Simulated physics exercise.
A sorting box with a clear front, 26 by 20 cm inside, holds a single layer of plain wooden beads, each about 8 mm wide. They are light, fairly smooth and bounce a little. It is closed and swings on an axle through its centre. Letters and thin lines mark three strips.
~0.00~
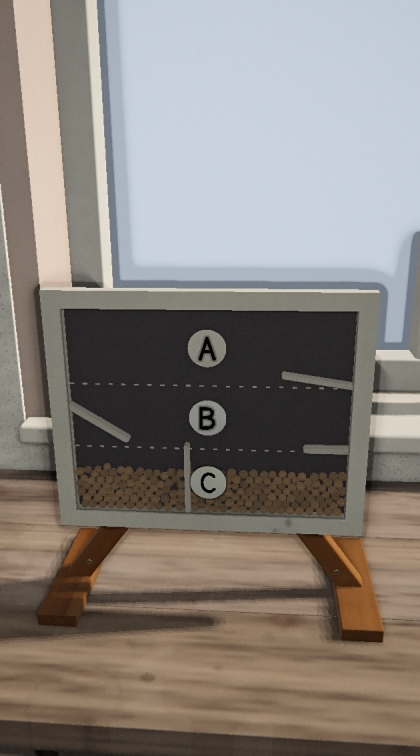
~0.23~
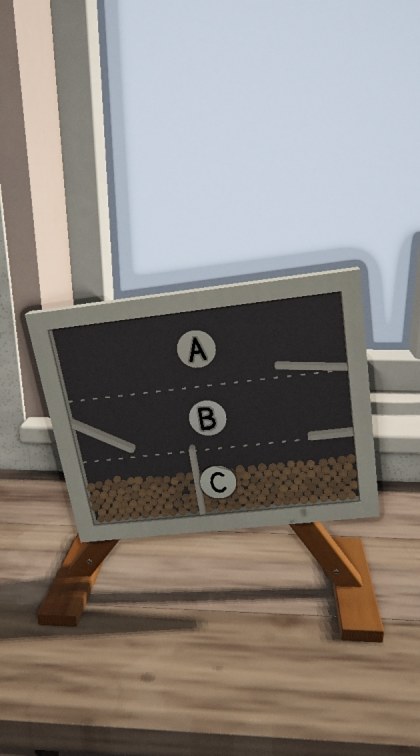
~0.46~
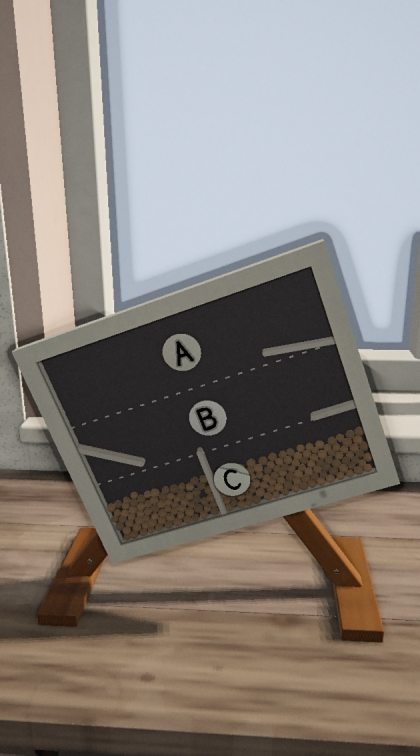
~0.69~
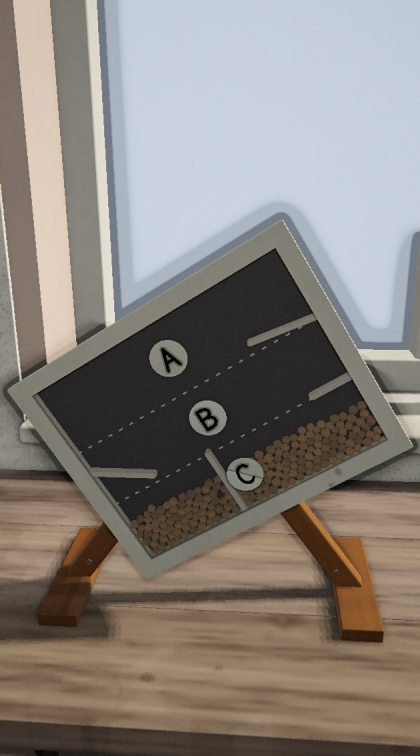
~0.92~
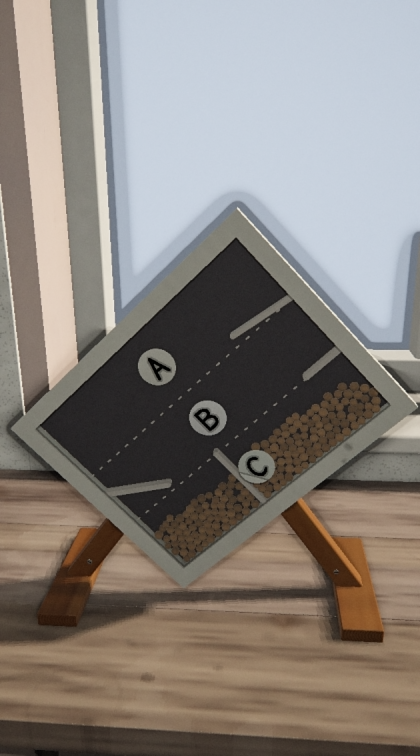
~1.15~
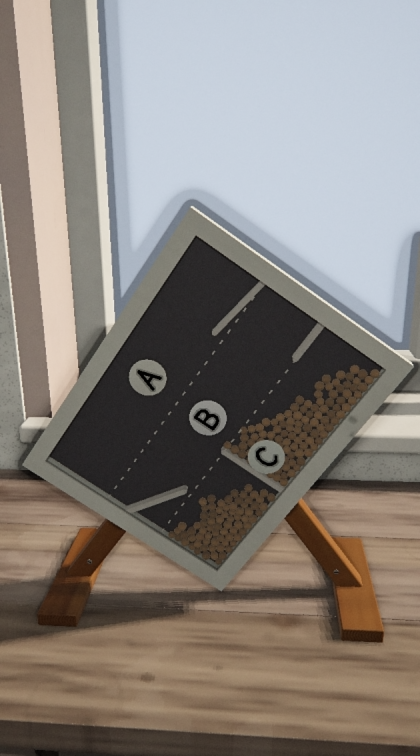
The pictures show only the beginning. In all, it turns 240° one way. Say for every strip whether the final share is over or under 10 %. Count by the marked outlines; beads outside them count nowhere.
A over, B over, C under 10 %.
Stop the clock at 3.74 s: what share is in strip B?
About 15 per cent.
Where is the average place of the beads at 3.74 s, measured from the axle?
Some 9 cm right and 2 cm below.
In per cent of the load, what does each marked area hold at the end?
Strip A: 85; strip B: 15; strip C: 0.
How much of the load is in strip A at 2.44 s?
About 45 per cent.
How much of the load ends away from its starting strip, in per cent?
About 100 per cent.
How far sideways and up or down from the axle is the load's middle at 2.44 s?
About 5 cm right and 8 cm below.
After 2.44 s, it stands 121° anticlockwise; the beads' middle is 5 cm right of and 8 cm below the centre; A 45 %, B 20 %, C 40 %.
After 3.74 s, it has come round 187° anticlockwise; the beads' middle is 9 cm right of and 2 cm below the centre; A 65 %, B 15 %, C 20 %.
After 4.85 s, it has come round 240° anticlockwise; the beads' middle is 4 cm right of and 7 cm below the centre; A 90 %, B 10 %, C 5 %.
All still by 5.9 s, it has come round 240° anticlockwise; A 85 %, B 15 %, C 0 %.
